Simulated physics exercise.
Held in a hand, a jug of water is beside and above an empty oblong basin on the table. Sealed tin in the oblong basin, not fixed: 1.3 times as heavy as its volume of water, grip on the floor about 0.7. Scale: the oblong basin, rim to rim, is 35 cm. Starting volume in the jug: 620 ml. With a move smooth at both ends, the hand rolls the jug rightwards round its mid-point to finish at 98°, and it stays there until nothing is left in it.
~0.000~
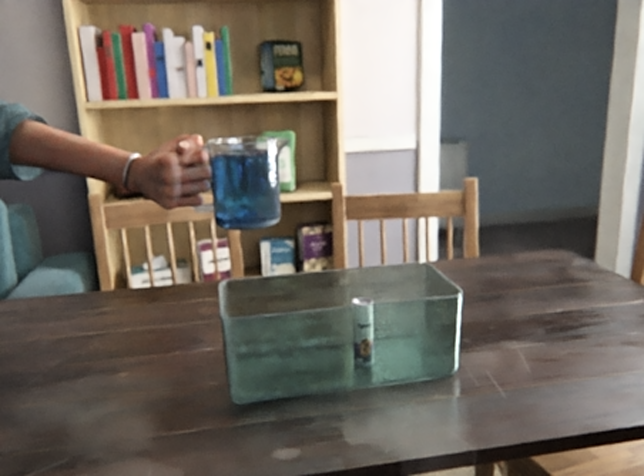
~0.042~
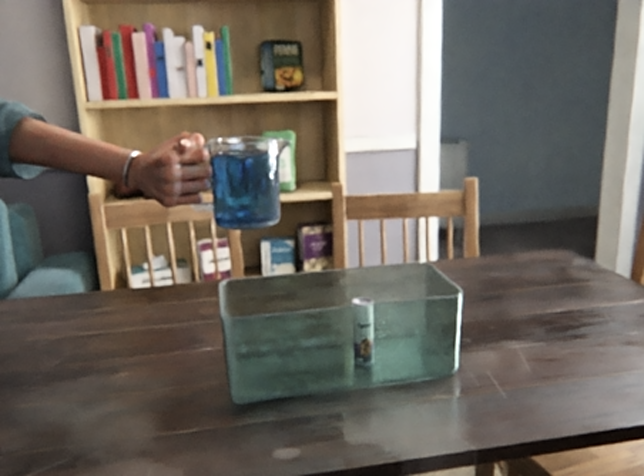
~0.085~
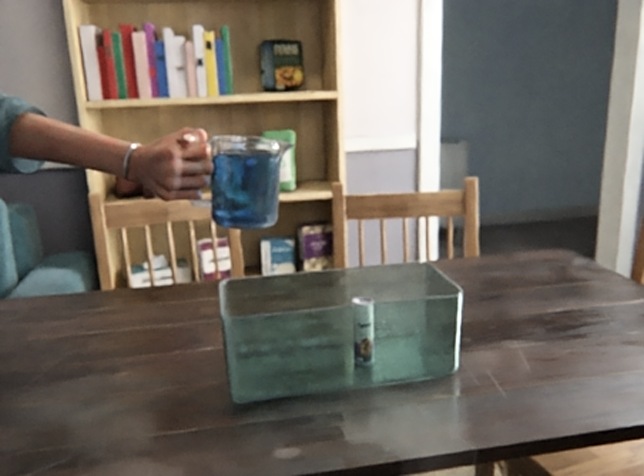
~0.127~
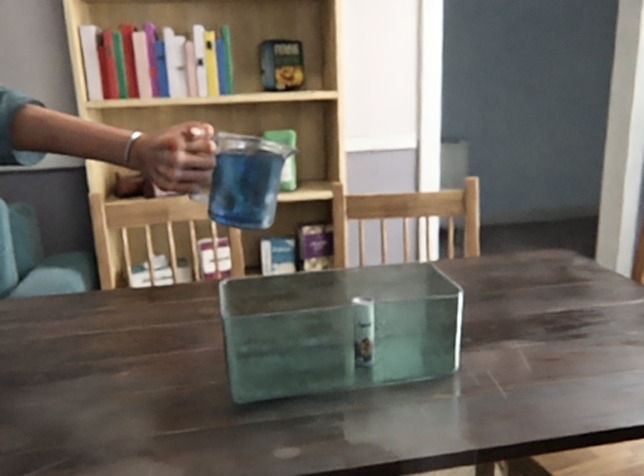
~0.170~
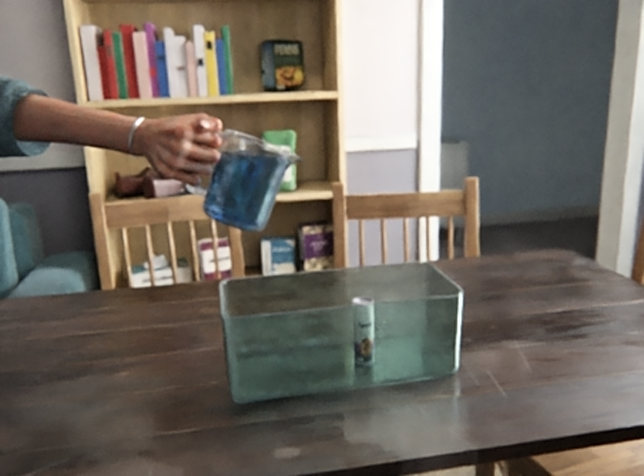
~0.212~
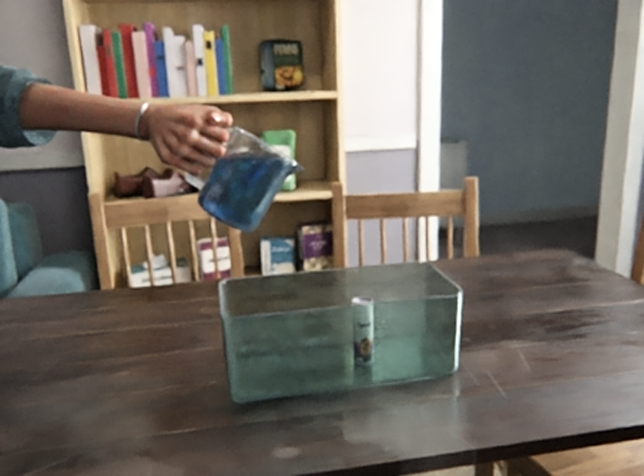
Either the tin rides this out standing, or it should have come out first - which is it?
Here's my call: It tips.
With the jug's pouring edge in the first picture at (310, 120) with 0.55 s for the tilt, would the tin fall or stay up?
Then the tin remains standing.
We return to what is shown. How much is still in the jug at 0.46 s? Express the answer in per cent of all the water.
At that time about 62 in a hundred parts are still held.
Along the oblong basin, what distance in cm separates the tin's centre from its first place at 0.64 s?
Close to 2 cm.
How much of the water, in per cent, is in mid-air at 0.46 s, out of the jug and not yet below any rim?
It comes to roughly 30 per cent.
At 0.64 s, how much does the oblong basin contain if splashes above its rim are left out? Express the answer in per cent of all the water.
Close to 54 in a hundred.
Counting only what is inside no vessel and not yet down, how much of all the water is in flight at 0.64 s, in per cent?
About 24 % of the total.
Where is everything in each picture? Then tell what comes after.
In the first frame, tilt 0°; pouring edge (291, 139); surface from (211, 154) to (276, 151); the oblong basin's rim runs from (220, 300) to (445, 278); the tin's top is at (362, 304).
In the second frame, tilt 1°; pouring edge (292, 140); surface from (212, 154) to (277, 151).
In the third frame, tilt 6°; pouring edge (295, 144); surface from (214, 152) to (279, 152).
In the fourth frame, tilt 13°; pouring edge (299, 150); surface from (217, 153) to (284, 154).
In the fifth frame, tilt 22°; pouring edge (303, 159); surface from (217, 163) to (290, 156).
In the sixth frame, tilt 33°; pouring edge (305, 169); surface from (210, 174) to (295, 160).
Then, 0.46 s in, the tilt is 93° and 62 per cent is still to pour; the tin stands where it began.
Then, 0.64 s in, the tilt is 98° and 23 per cent is still to pour; the tin stands 2 cm from where it began.
Then, 0.83 s in, the tilt is 98° and 8 per cent is still to pour; the tin leans 32°.
Then, 1.04 s in, the tilt is 98° and 2 per cent is still to pour; the tin lies on its side.
Finally, the tin lies on its side.
